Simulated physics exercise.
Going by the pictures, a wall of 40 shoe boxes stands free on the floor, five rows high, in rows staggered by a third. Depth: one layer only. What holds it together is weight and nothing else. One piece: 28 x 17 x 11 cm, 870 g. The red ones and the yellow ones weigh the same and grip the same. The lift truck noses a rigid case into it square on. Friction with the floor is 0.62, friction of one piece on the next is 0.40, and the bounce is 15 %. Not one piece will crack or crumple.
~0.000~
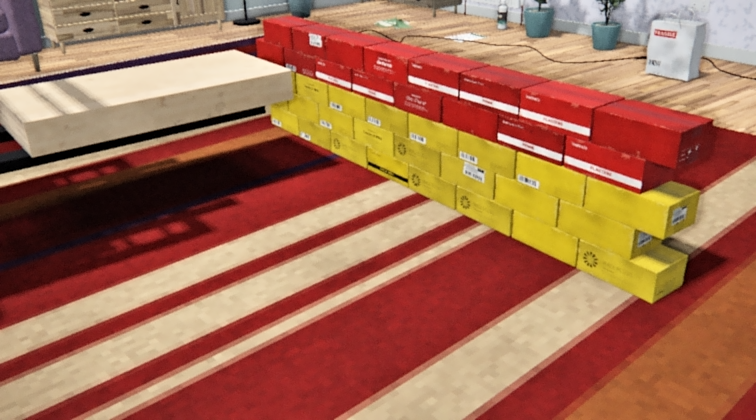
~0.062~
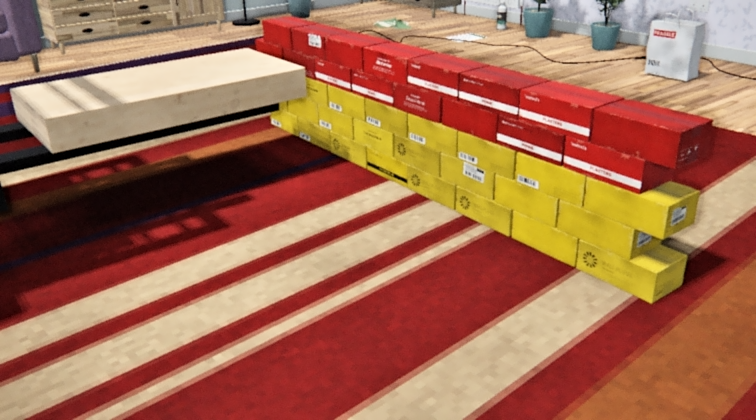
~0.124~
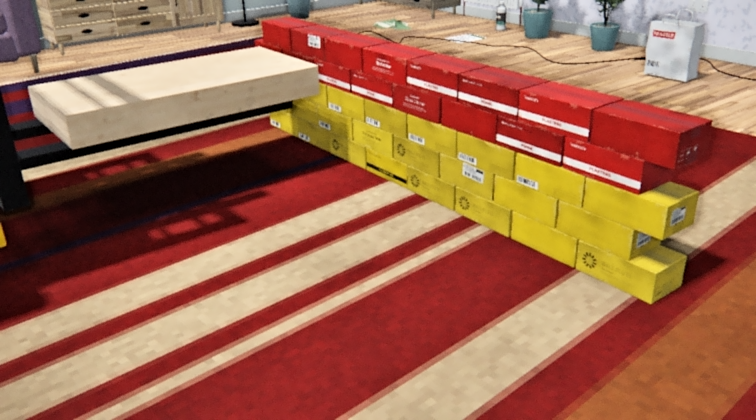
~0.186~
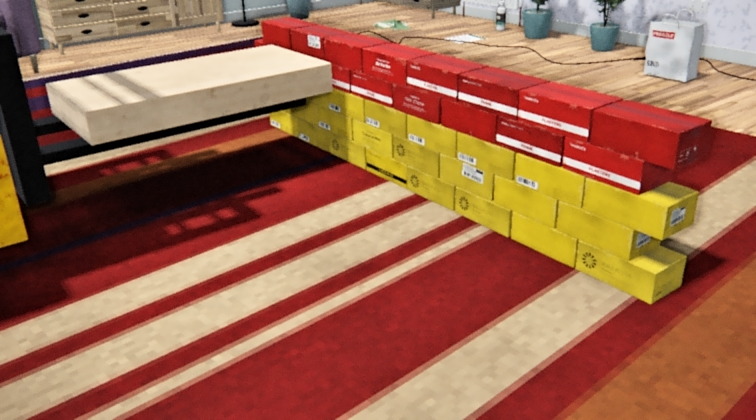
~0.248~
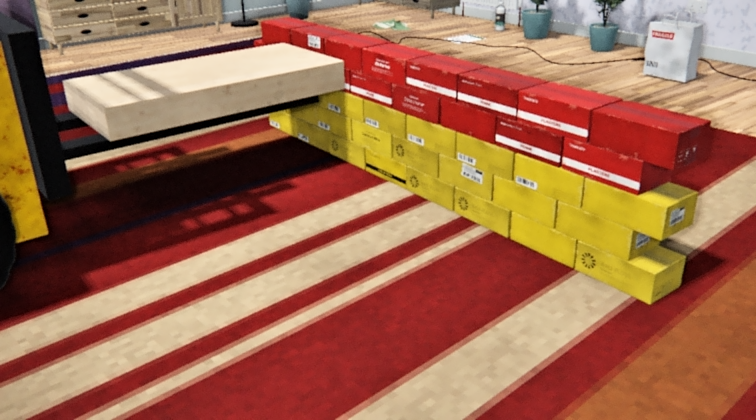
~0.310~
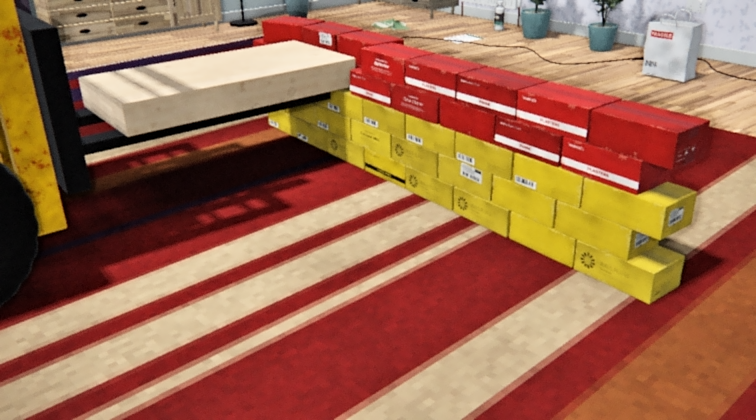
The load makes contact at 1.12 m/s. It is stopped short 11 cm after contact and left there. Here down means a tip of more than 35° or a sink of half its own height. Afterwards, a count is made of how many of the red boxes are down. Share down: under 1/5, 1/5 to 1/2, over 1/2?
1/5 to 1/2.
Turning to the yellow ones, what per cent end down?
For yellow, it's 0 per cent down at the end.
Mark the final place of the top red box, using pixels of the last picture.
Somewhere around pixel (430, 102).
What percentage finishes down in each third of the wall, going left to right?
The left third ends at 30 per cent, the middle at 0 per cent and the right at 0 per cent.
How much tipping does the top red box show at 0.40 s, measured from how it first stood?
Near 15 degrees from how it began.
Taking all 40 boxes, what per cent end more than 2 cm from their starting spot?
I make it 10 per cent.
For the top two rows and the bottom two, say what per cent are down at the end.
From above it's 30%, from below it's 0%.
After 0.40 s, none of the 16 red boxes down (0 of 40 in all colours); top red box 16° from how it stood.
After 0.58 s, 5 of the 16 red boxes down (5 of 40 in all colours); top red box 64° from how it stood, 27 cm lower.
After 0.90 s, 5 of the 16 red boxes down (5 of 40 in all colours); top red box upside down.
In the end (1.9 s), 5 of the 16 red boxes down (5 of 40 in all colours); top red box upside down; top yellow box unmoved. That is 31 per cent. From the last view, middles, top red box near (430, 102), top yellow box near (359, 100).
